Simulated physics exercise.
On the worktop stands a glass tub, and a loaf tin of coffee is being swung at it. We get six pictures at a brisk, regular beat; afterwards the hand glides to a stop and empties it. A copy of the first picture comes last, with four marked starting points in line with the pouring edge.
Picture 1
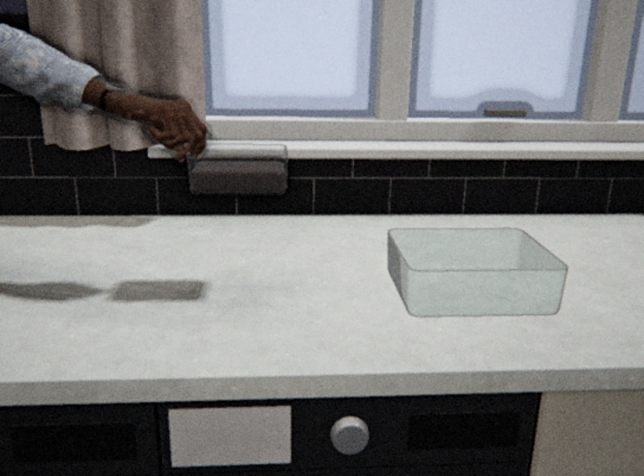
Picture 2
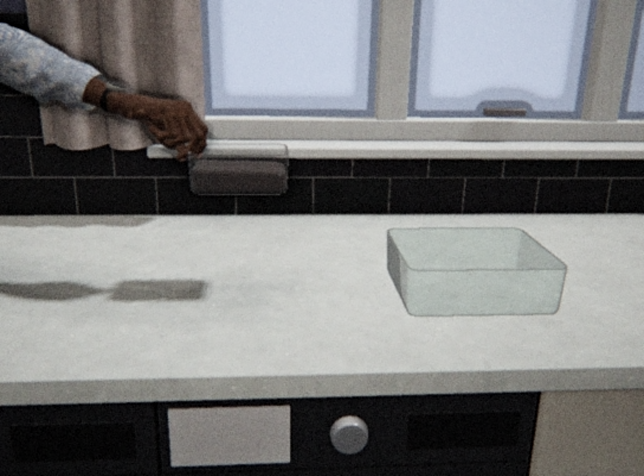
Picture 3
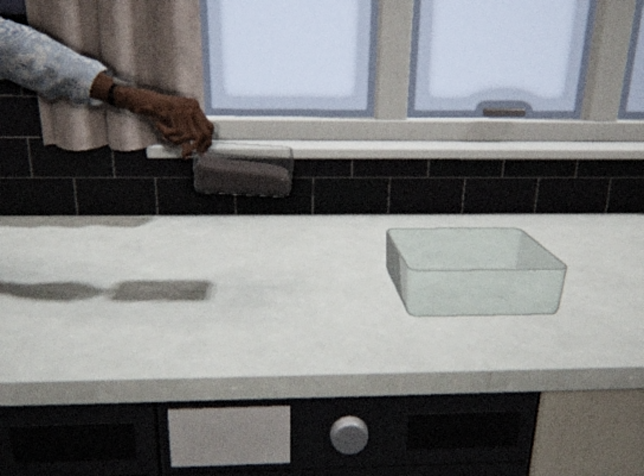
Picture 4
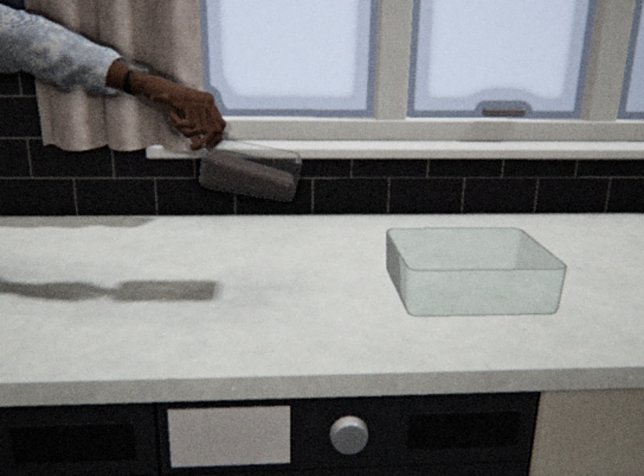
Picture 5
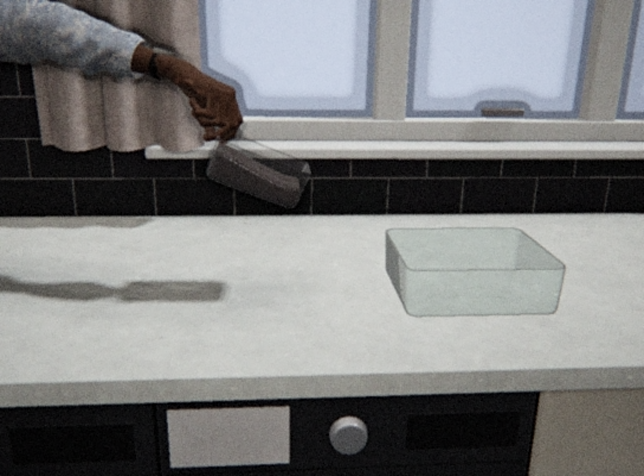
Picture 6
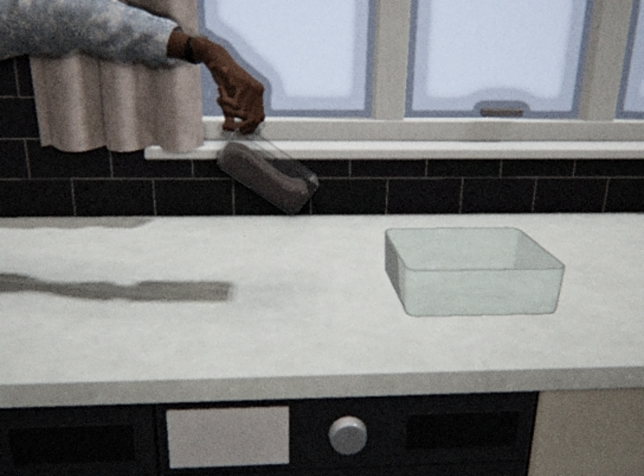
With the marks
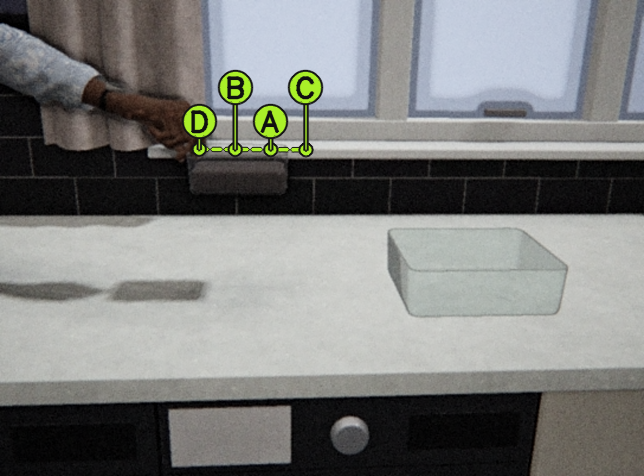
A kitchen worktop in pale stone is seen from the front and slightly above, backed by black tiles and a window with a pinkish-beige curtain. A clear glass tub stands right of centre, while at upper left a hand in a grey-blue sleeve holds a see-through tin of dark coffee. The hand, nearly still at first, moves right and tilts the tin rightward, its shadow shifting below.
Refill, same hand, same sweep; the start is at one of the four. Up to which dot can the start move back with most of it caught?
The limit is C.
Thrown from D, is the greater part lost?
Yes, that goes wrong.
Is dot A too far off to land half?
Yes, that goes wrong.
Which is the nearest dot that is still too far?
That is dot A.
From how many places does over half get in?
One.
In lime, A at (270, 149); B at (235, 149); C at (305, 149); D at (199, 149).
With A, about 9 % lands in the tub, 88 % falls short and 3 % goes beside or beyond.
With B, about 0 % lands in the tub, 99 % falls short.
With C, about 76 % lands in the tub, 14 % falls short and 11 % goes beside or beyond.
With D, about 0 % lands in the tub, 100 % falls short.
